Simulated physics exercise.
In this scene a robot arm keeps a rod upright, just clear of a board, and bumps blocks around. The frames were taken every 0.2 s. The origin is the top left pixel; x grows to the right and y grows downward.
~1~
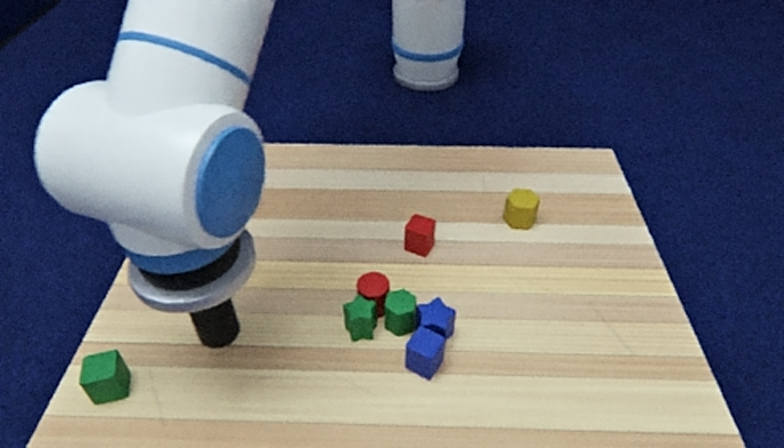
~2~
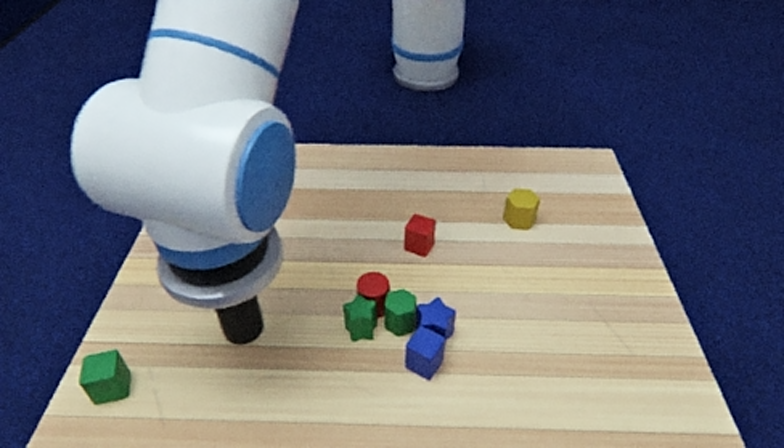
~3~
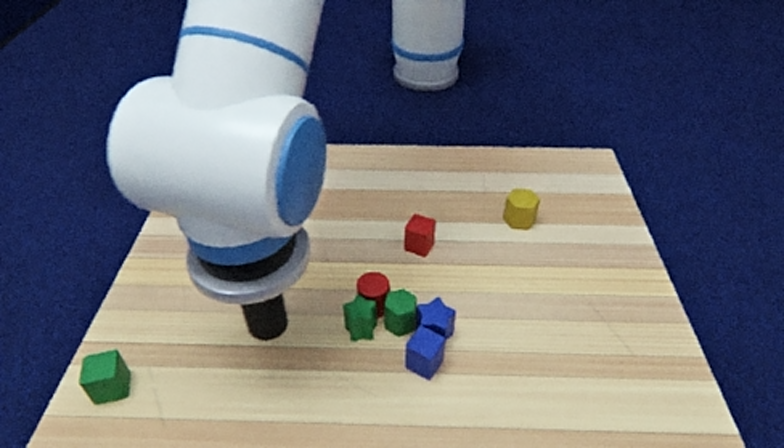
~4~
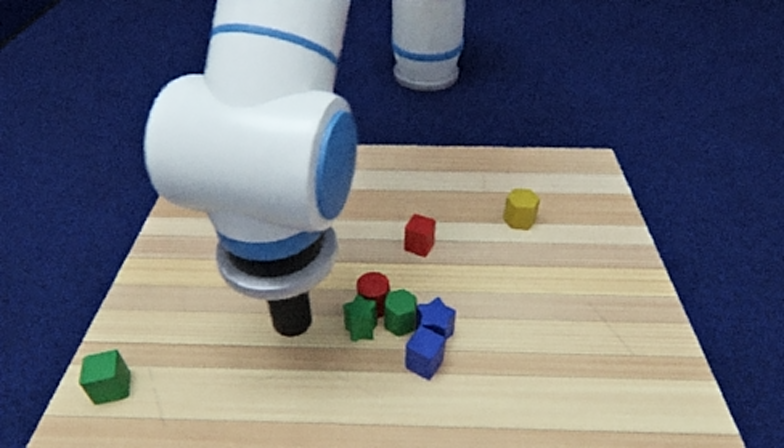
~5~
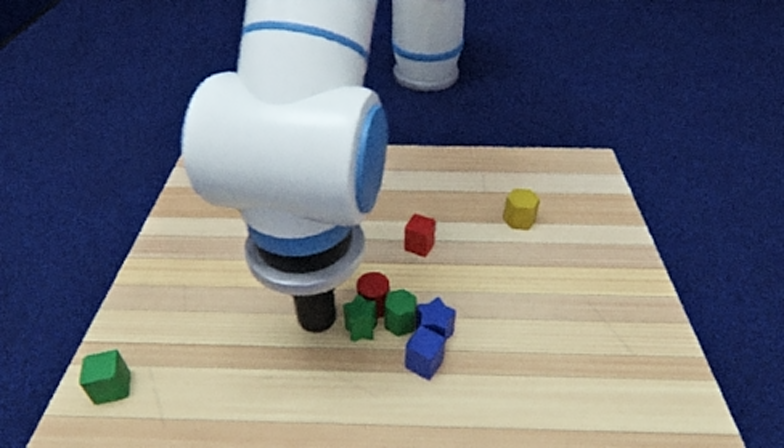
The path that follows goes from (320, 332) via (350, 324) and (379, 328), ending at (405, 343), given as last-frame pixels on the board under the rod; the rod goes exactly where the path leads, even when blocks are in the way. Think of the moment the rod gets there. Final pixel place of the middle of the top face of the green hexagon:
I'd expect the centre of its top face to be at (464, 316).
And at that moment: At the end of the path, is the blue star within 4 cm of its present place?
The answer is no.
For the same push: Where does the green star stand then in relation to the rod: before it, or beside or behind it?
I think it holds its spot in front.
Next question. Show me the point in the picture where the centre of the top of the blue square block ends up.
The centre of its top face lies at (446, 358).
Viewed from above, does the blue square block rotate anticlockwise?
Short answer: No.
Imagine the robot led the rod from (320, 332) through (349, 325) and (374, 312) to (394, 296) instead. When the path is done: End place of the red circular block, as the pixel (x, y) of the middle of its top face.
Somewhere near (417, 254).
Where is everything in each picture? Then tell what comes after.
Tip of the rod (220, 332), middles of tops, green star (360, 307), red circular block (373, 283), green hexagon (401, 301), blue square block (426, 342), blue star (436, 312), in the first frame.
Rod (244, 329), nothing pushed, in the second frame.
Rod (268, 325), nothing pushed, in the third frame.
Rod (293, 321), nothing pushed, in the fourth frame.
Rod (317, 317), green star (360, 307), red circular block (373, 283), green hexagon (401, 301), blue square block (426, 342), blue star (436, 312), in the fifth frame.
What follows on the original path. Halfway along, rod (364, 309); green star (394, 310), turned 45° clockwise; red circular block (386, 279); green hexagon (423, 304), turned 45° anticlockwise; blue star (454, 310), turned 25° clockwise.
At the end, rod (405, 328); green star (438, 329), turned 45° clockwise; red circular block (393, 281); green hexagon (464, 315), turned 75° anticlockwise; blue square block (446, 358), turned 30° clockwise; blue star (495, 310).
